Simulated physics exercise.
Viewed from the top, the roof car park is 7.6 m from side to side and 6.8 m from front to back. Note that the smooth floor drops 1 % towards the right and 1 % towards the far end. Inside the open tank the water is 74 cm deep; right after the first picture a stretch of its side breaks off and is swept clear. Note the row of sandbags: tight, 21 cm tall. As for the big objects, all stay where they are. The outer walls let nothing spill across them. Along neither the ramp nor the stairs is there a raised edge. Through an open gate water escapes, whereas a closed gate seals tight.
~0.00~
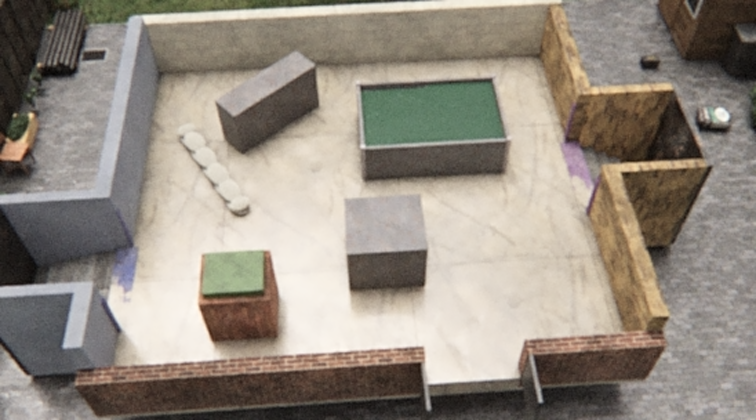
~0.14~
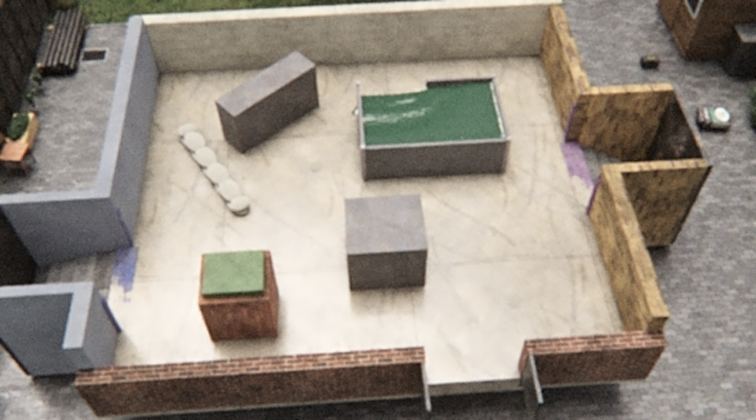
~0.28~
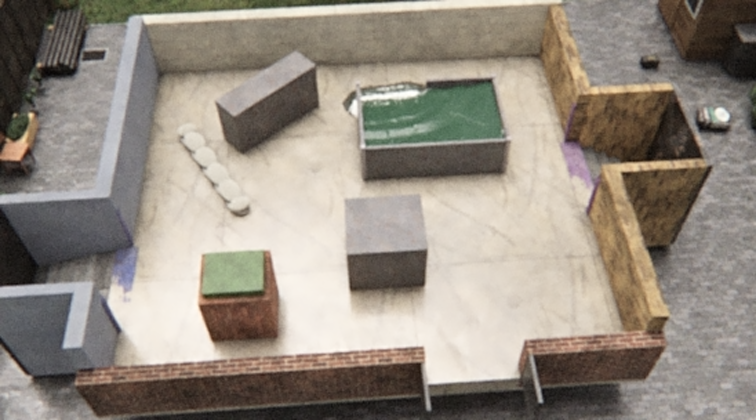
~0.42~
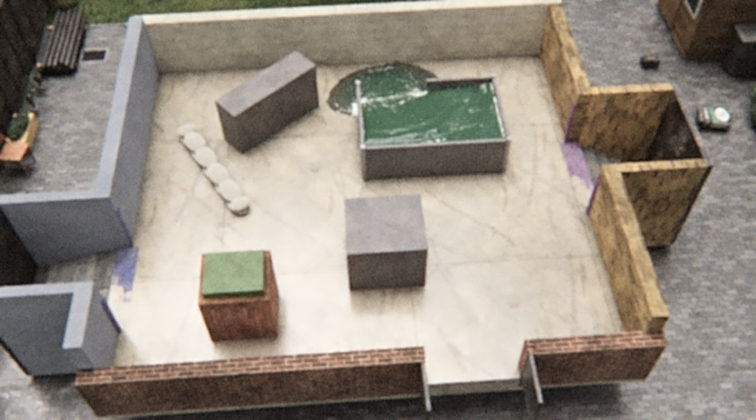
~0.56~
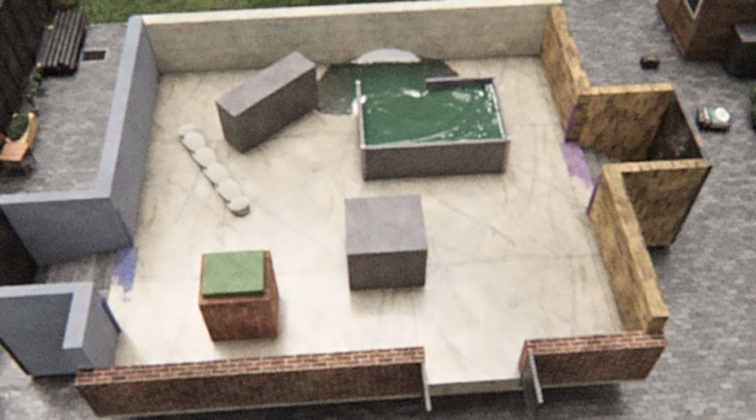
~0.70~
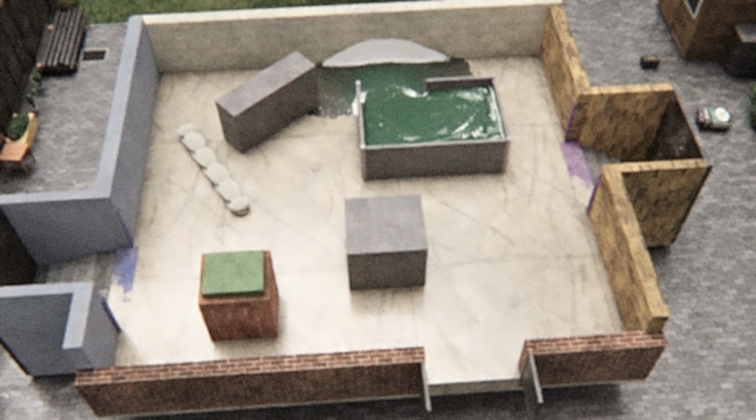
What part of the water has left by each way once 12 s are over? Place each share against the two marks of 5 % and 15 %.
For the gateway, I would put it at less than 5 %. For the flight of stairs down (marked purple), I would put it at from 5 to 15 %. For the ramp down (marked blue), I would put it at under 5 %.
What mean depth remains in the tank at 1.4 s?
Roughly 46 centimetres.
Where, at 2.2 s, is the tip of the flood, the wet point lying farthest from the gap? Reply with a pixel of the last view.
That's around (160, 76) in the last picture.
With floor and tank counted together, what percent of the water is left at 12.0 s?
Around 88 per cent of the water.
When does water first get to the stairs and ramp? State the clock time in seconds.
On the clock it's 2.6 s for the stairs and 3.8 s for the ramp.
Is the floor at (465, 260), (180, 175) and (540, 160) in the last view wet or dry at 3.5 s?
Going through the three points: Not yet touched, then awash, then awash.
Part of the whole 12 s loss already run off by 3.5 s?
Something like 5 per cent of it.
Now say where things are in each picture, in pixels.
In the first frame, still water, 74 cm deep, in the open tank at (431, 114).
In the second frame, the front is at (355, 113), 0.7 m from the gap at (393, 104); 0.3 m2 of floor is under water; 74 cm left at the back of the open tank.
In the third frame, water pours out at (393, 106) and has run 0.9 m, to (418, 87); deepest outside 46 cm, 74 cm at the open tank's back.
In the fourth frame, water pours out at (393, 107) and has run 1.4 m, to (406, 66); deepest outside 44 cm, 68 cm at the open tank's back.
In the fifth frame, the front is at (339, 64), 1.8 m from the gap at (393, 107); 3.6 m2 of floor is under water; 62 cm left at the back of the open tank.
In the sixth frame, the front is at (459, 58), 2.1 m from the gap at (393, 107); 4.2 m2 of floor is under water; 64 cm left at the back of the open tank.
After 1.4 s water covers 10 % of the floor and is deepest (50 cm) near (379, 66); gone so far, the gateway 0 %, the flight of stairs down (marked purple) 0 %, the ramp down (marked blue) 0 %.
After 2.2 s water covers 25 % of the floor and is deepest (38 cm) near (379, 66); gone so far, the gateway 0 %, the flight of stairs down (marked purple) 0 %, the ramp down (marked blue) 0 %.
After 3.5 s water covers 40 % of the floor and is deepest (29 cm) near (530, 59); gone so far, the gateway 0 %, the flight of stairs down (marked purple) 0 %, the ramp down (marked blue) 0 %.
After 7.0 s water covers 80 % of the floor and is deepest (18 cm) near (252, 72); gone so far, the gateway 0 %, the flight of stairs down (marked purple) 3 %, the ramp down (marked blue) 0 %.
After 12.0 s water covers 100 % of the floor and is deepest (11 cm) near (532, 65); gone so far, the gateway 3 %, the flight of stairs down (marked purple) 8 %, the ramp down (marked blue) 2 %.
